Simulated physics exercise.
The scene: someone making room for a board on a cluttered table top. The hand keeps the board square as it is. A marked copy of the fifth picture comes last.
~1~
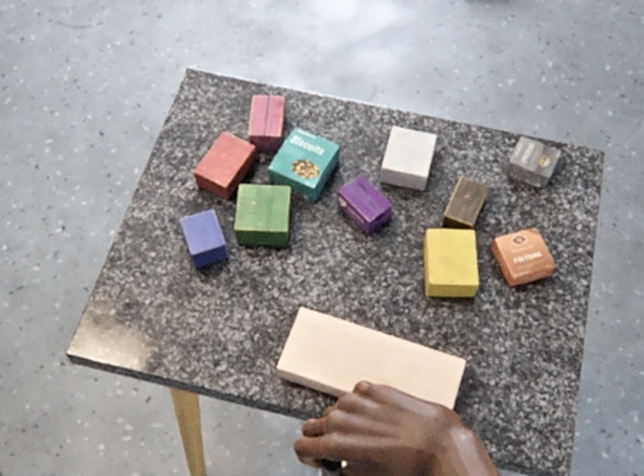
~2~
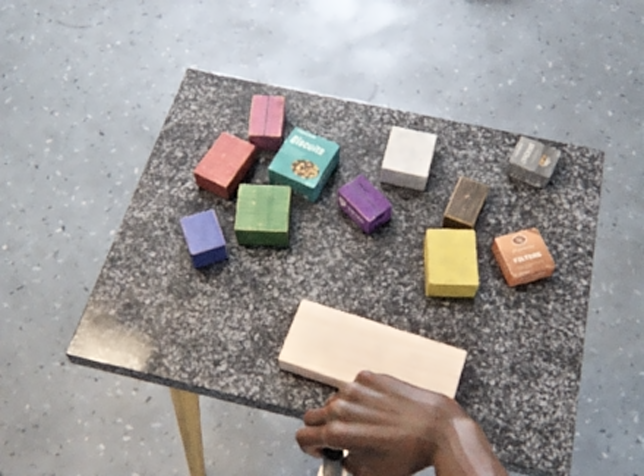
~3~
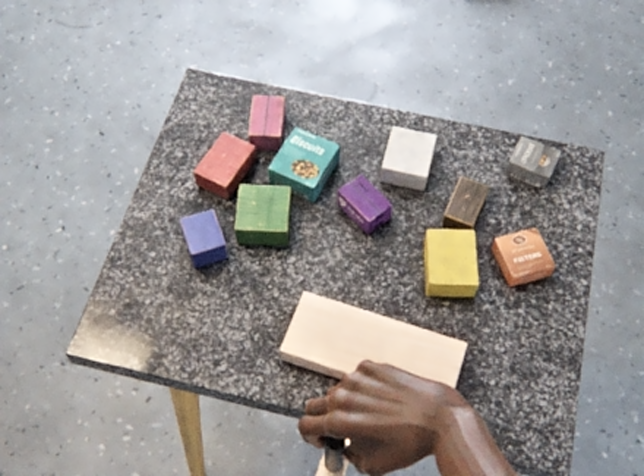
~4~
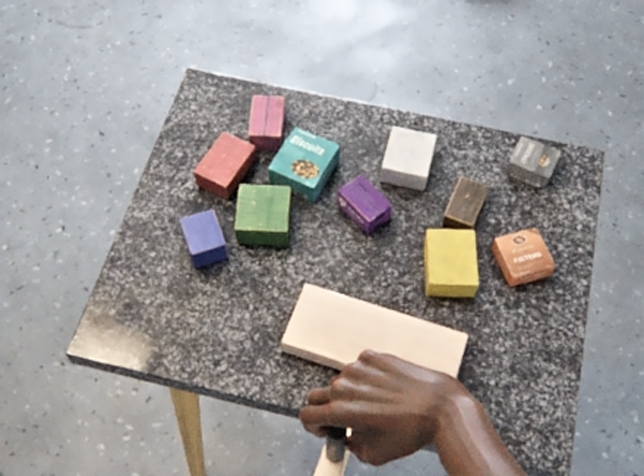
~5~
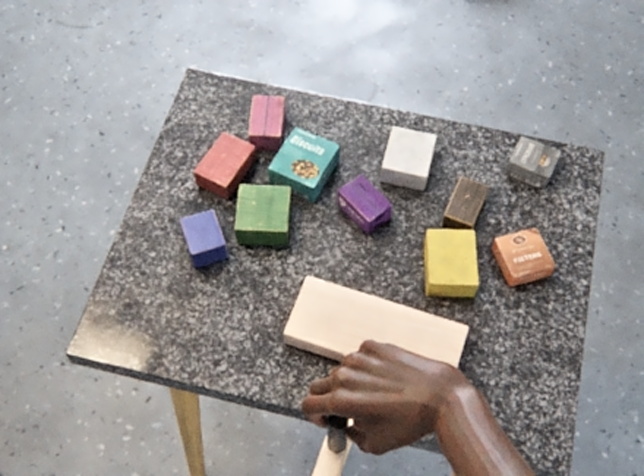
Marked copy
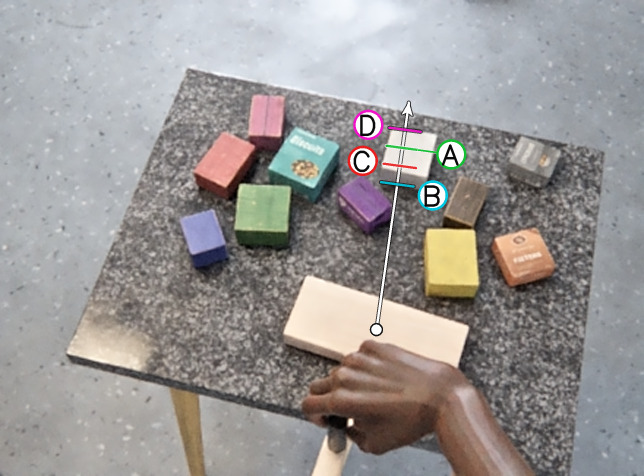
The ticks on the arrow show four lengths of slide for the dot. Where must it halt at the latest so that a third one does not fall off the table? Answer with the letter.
It should halt at A.
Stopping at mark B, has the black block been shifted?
By then, yes.
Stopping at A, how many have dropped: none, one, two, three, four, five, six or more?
Two.
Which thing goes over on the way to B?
The black block goes over.
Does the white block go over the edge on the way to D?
By then, yes.
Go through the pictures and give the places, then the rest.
In the first frame, green block (264, 215); grey packet (533, 163); blue block (204, 239).
In the second frame, board (373, 355); pink box (267, 123).
In the third frame, board (374, 347); purple box (365, 205).
In the fourth frame, board (375, 338); white block (409, 159).
In the fifth frame, board (376, 330); black block (466, 206); yellow block (450, 262); green block (264, 215).
On the copy, A at (403, 148); B at (397, 185); C at (400, 166); D at (405, 130); the arrow from (376, 330) to (409, 102); the white dot at (376, 330).
On A. First, board (386, 264); black block (469, 183); yellow block (460, 228).
Then, board (395, 199); black block (475, 125); white block (423, 134).
Finally, board (402, 155); white block over the edge; black block over the edge; two fallen.
By contrast, B is within the limit but short; C is within the limit but short; D drops four.
